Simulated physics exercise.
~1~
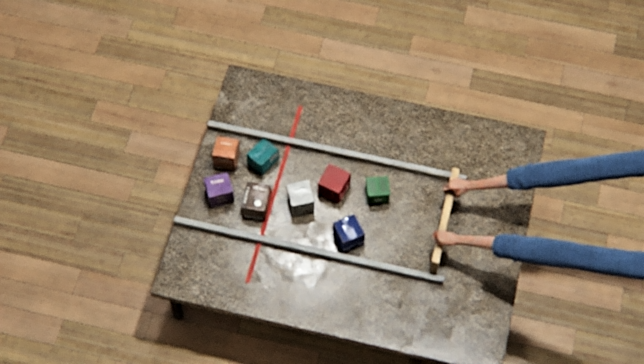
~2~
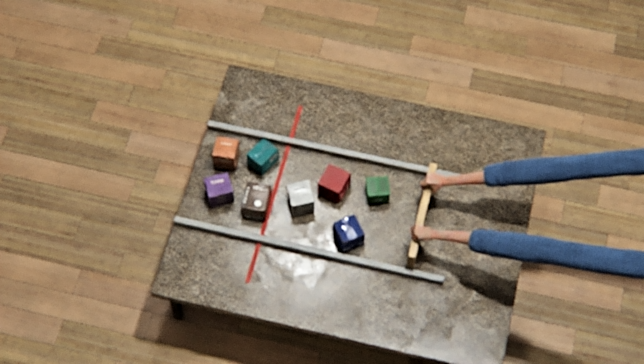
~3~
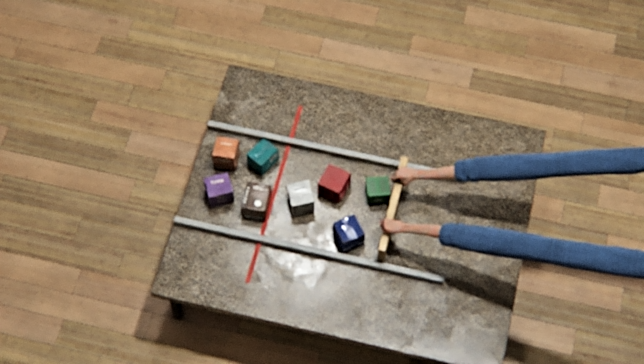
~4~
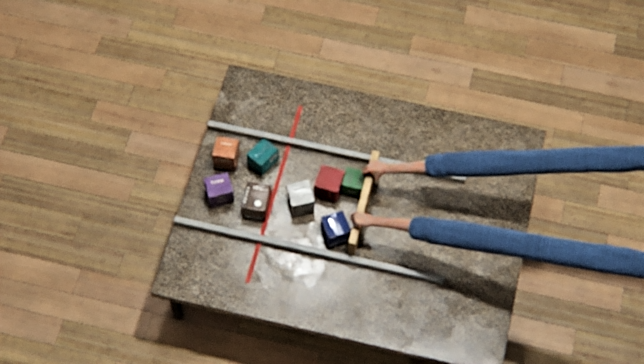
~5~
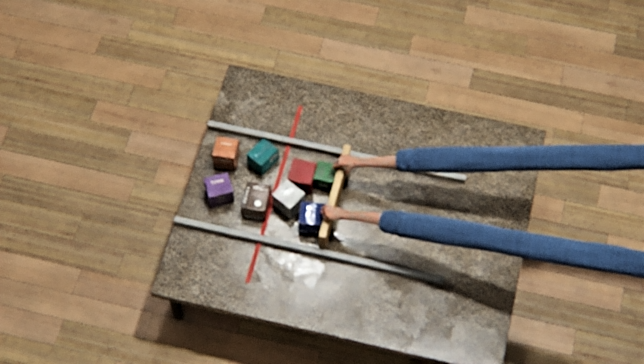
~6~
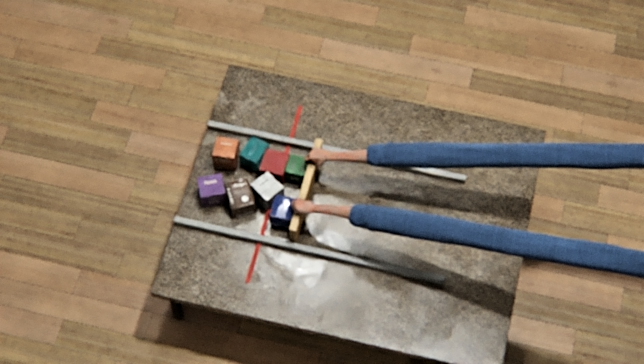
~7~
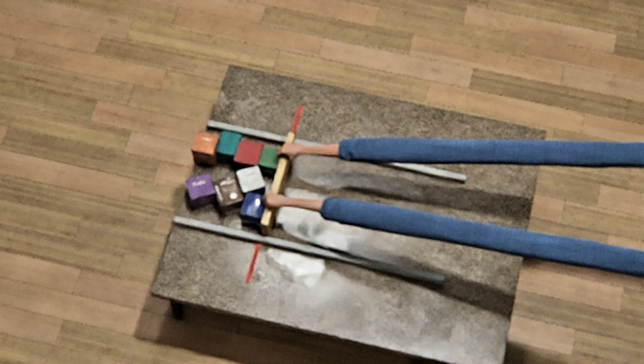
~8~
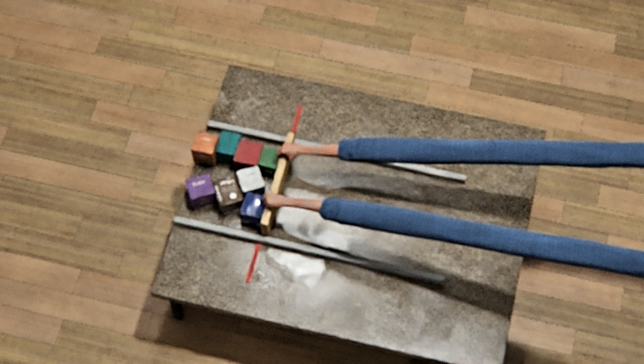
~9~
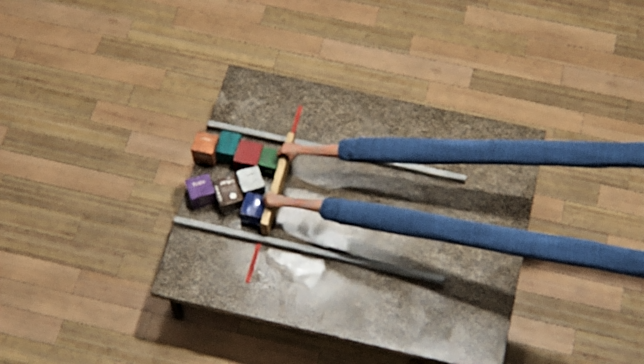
A wooden plank, held by two blue-sleeved arms reaching in from the right, slides left across a low grey platform on a wood floor, seen from above. Between two pale battens sit eight boxes, with orange, purple, turquoise and brownish ones at left and white, red, blue and green ones nearer the plank. The plank meets the green and blue boxes, then gathers the red and white ones and presses them against those at left. The whole cluster shifts toward the left edge until the plank stops around the red tape line. All the boxes stay on the platform, at rest.
